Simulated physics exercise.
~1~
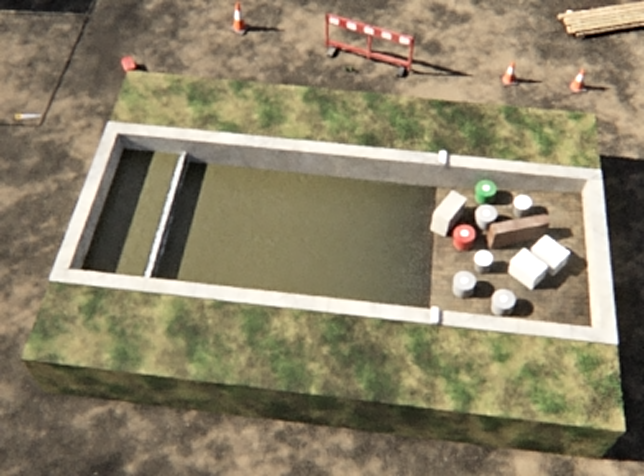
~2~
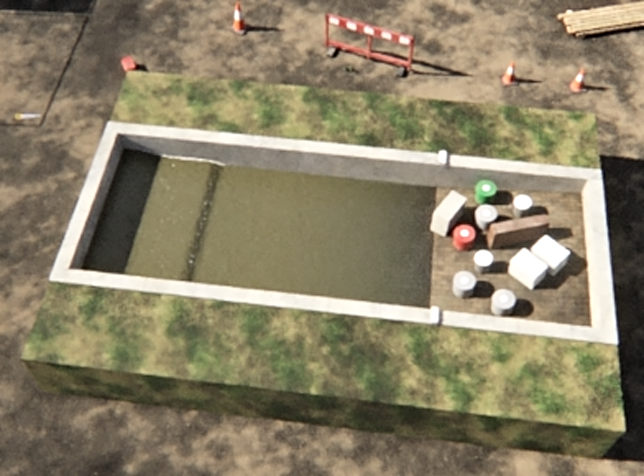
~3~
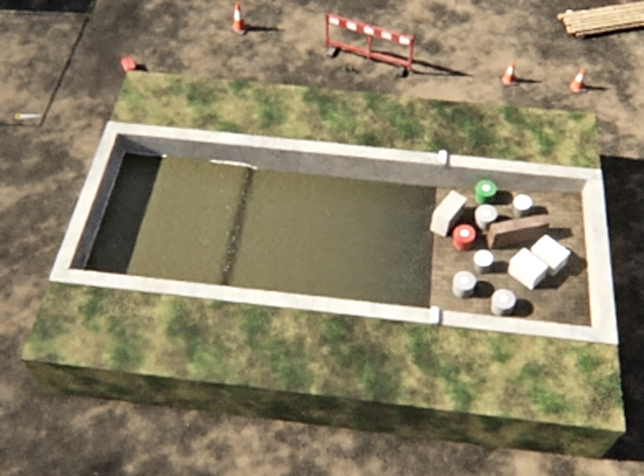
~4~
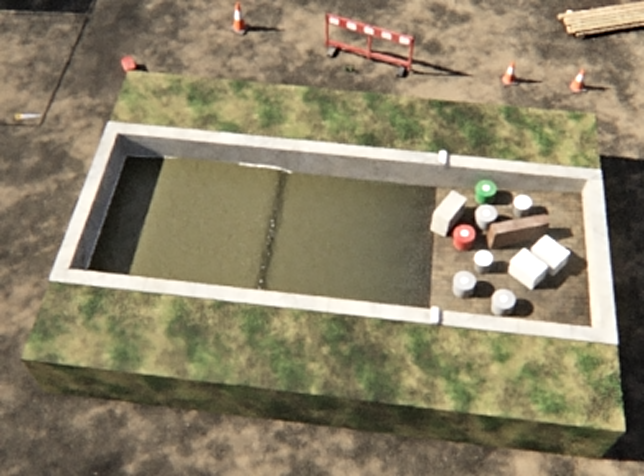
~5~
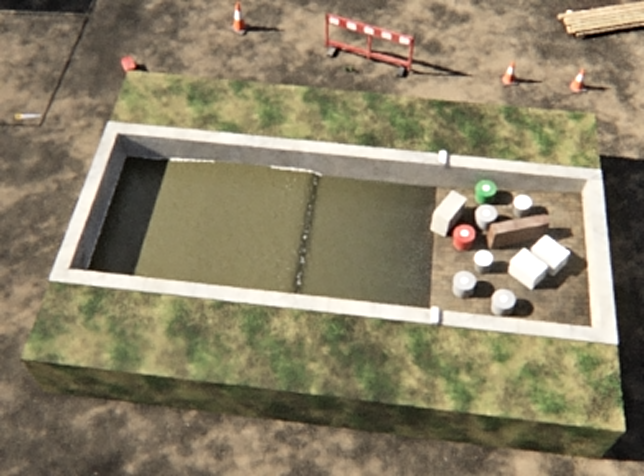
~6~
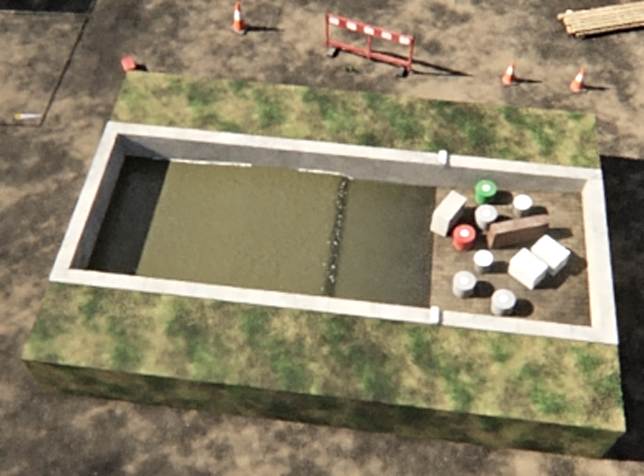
A long, pale-walled basin set in a mossy, grass-topped block is seen from above at an angle, on bare brown ground with orange cones and a red-and-white barrier behind. Murky olive water fills most of it, and green and red tubs, white pails and pale boxes stand on the brown right end. An upright board near the left vanishes, and a low ripple line travels rightward across the water while the tubs, boxes and camera stay still.
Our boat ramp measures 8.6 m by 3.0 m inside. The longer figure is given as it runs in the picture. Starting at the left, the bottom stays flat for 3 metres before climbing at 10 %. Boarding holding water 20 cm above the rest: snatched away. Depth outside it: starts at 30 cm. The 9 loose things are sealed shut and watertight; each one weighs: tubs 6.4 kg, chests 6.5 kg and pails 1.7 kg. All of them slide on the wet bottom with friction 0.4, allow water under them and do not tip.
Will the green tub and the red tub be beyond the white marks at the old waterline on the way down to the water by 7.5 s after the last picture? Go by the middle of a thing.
As I see it, the green tub won't get there and the red tub will get there.
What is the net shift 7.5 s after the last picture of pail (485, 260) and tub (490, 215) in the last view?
In turn: 250 cm, 20 cm.
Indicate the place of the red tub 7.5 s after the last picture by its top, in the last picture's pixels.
I'd put it somewhere near (381, 265).
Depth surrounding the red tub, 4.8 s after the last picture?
Roughly 3 cm at that moment.
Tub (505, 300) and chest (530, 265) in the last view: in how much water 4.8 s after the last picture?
About 3 and 2 cm.
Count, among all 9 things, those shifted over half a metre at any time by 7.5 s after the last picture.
Total: 3.
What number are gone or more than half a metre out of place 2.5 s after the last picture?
The count is 1.
Then, 0.6 s after the last picture the green tub is near (488, 188), 0.0 m from its start, aground; the red tub is near (466, 234), 0.0 m from its start, aground; 0 of 9 are over the mark; 0 afloat.
Then, 2.5 s after the last picture the green tub is near (509, 197), 0.4 m from its start, aground; the red tub is near (478, 230), 0.2 m from its start, afloat; 0 of 9 are over the mark; 2 afloat.
Then, 4.8 s after the last picture the green tub is near (509, 197), 0.4 m from its start, aground; the red tub is near (413, 237), 0.9 m from its start, aground; 1 of 9 are over the mark; 0 afloat.
Then, 7.5 s after the last picture the green tub is near (509, 197), 0.4 m from its start, aground; the red tub is near (381, 265), 1.6 m from its start, afloat; 2 of 9 are over the mark; 2 afloat.
